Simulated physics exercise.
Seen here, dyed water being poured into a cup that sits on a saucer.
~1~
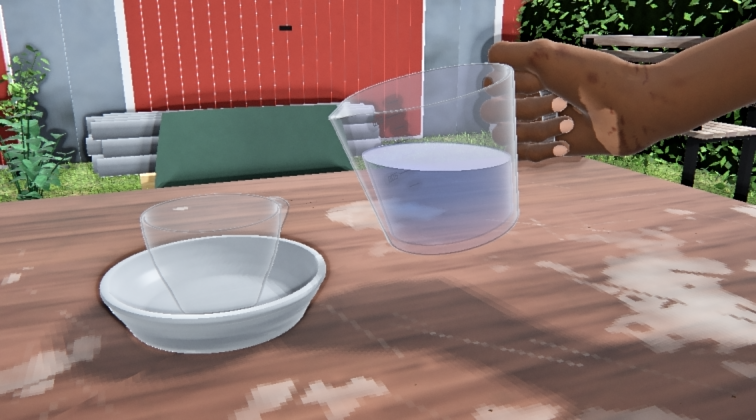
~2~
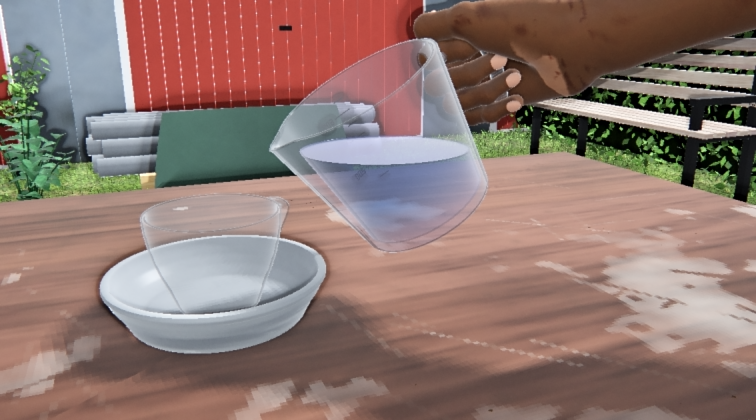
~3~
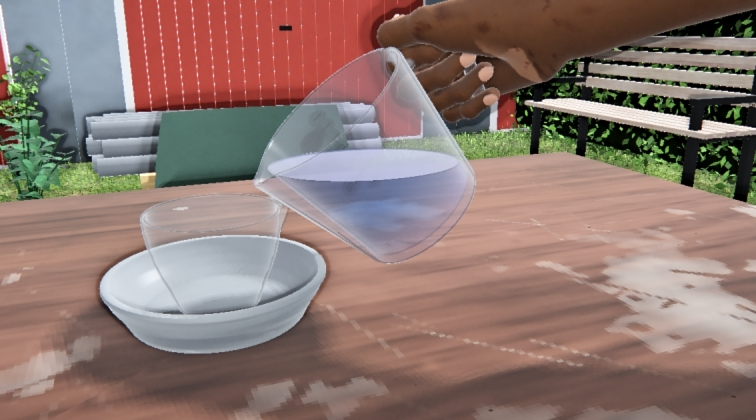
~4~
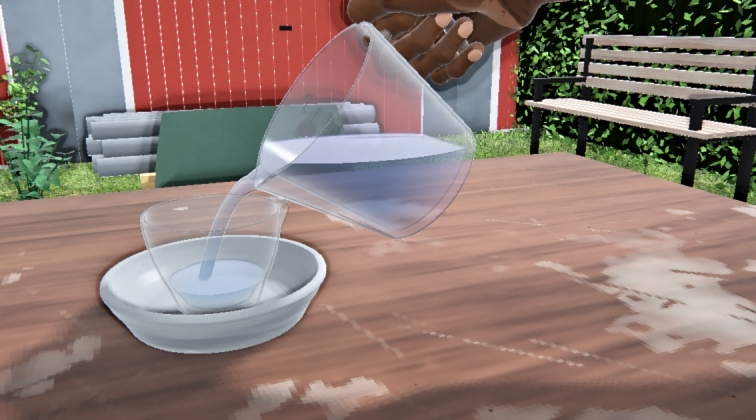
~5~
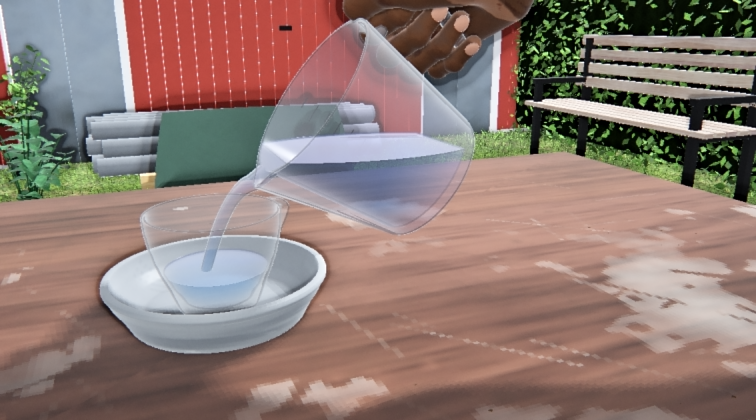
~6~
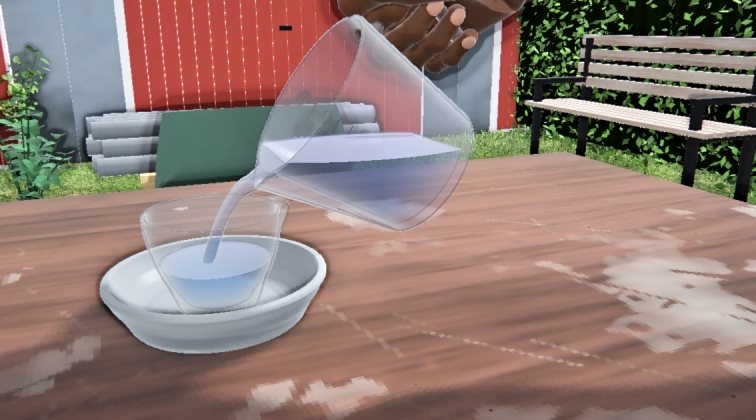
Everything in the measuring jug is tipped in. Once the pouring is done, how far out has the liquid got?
Saucer takes the excess.
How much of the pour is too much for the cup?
About 30 in a hundred.
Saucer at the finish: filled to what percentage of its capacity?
I'd say about 50 per cent.
A moment on, the cup is nearly full; the saucer is dry.
Further on, the cup is full to the brim; the saucer is wet, with room to spare.
When it is over, the cup is full to the brim; the saucer is wet, with room to spare.
